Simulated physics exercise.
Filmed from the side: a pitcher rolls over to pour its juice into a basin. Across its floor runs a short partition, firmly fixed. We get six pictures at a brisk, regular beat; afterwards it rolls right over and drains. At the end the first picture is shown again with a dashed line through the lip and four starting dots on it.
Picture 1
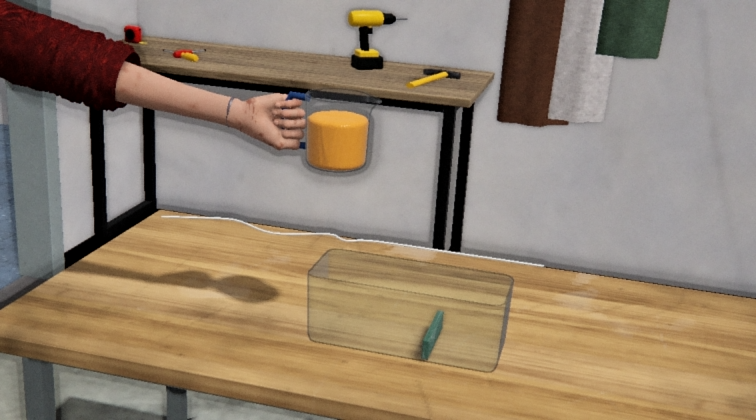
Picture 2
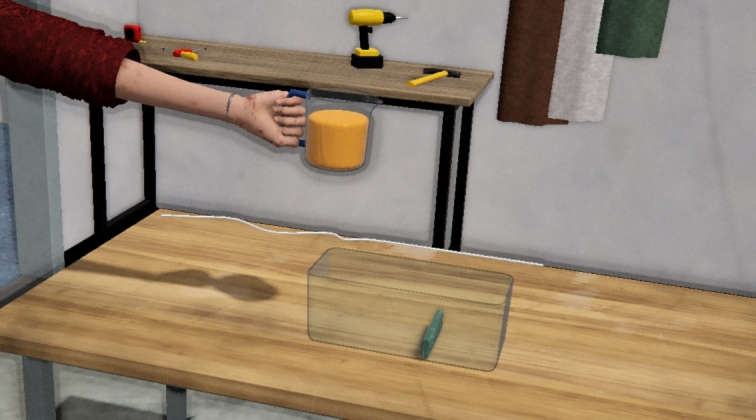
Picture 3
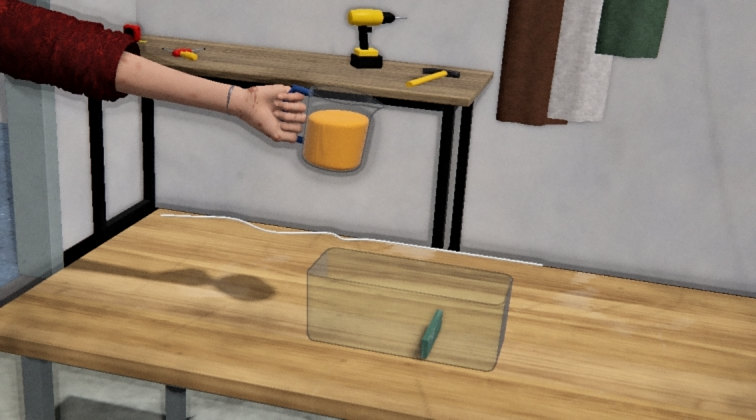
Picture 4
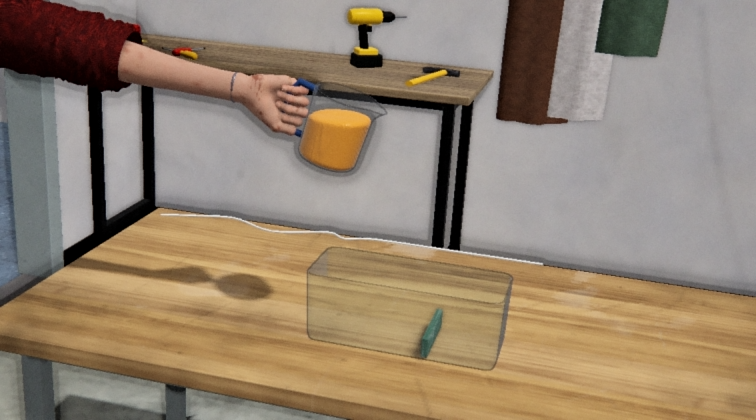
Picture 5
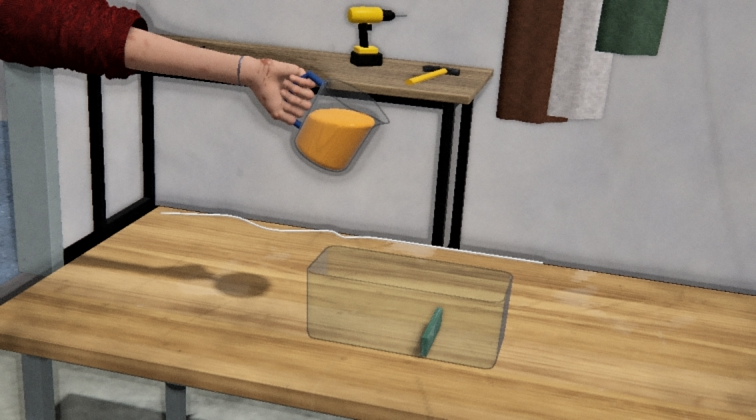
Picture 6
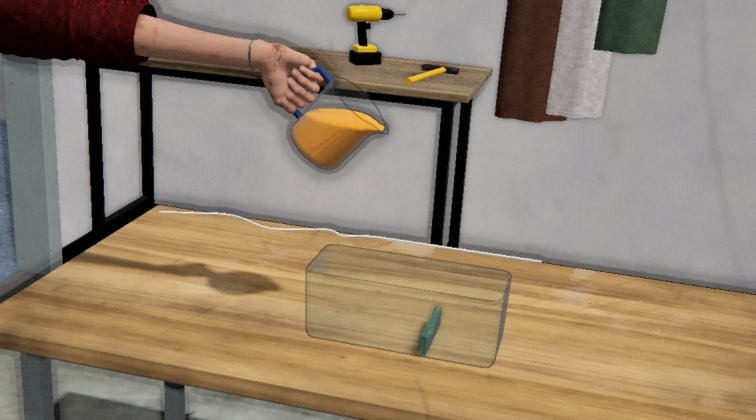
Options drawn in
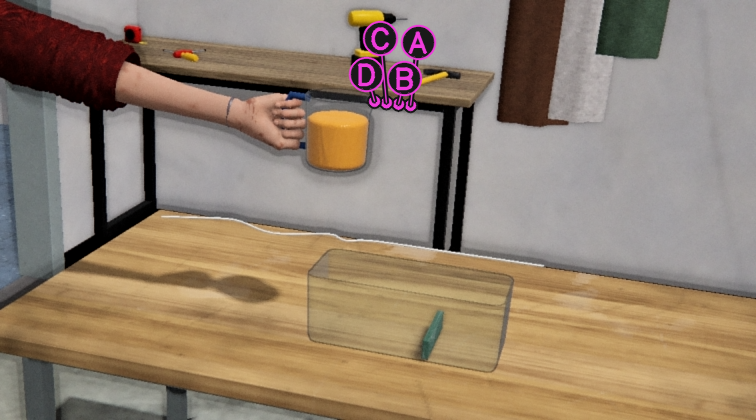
A hand holds a pitcher of orange juice upright, then tilts it rightward above a clear basin.
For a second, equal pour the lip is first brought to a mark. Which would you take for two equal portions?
B is best.
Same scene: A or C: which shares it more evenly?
A it is.
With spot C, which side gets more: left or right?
The left one.
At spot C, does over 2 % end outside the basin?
Yes, it does.
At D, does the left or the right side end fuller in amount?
The left side.
On the marked copy, A at (410, 105); B at (398, 104); C at (386, 102); D at (374, 101).
Choosing A, about 25 % ends left of the wall and 71 % right of it; 4 % is lost outside.
Choosing B, about 50 % ends left of the wall and 48 % right of it.
Choosing C, about 82 % ends left of the wall and 12 % right of it; 6 % is lost outside.
Choosing D, about 86 % ends left of the wall and 8 % right of it; 6 % is lost outside.
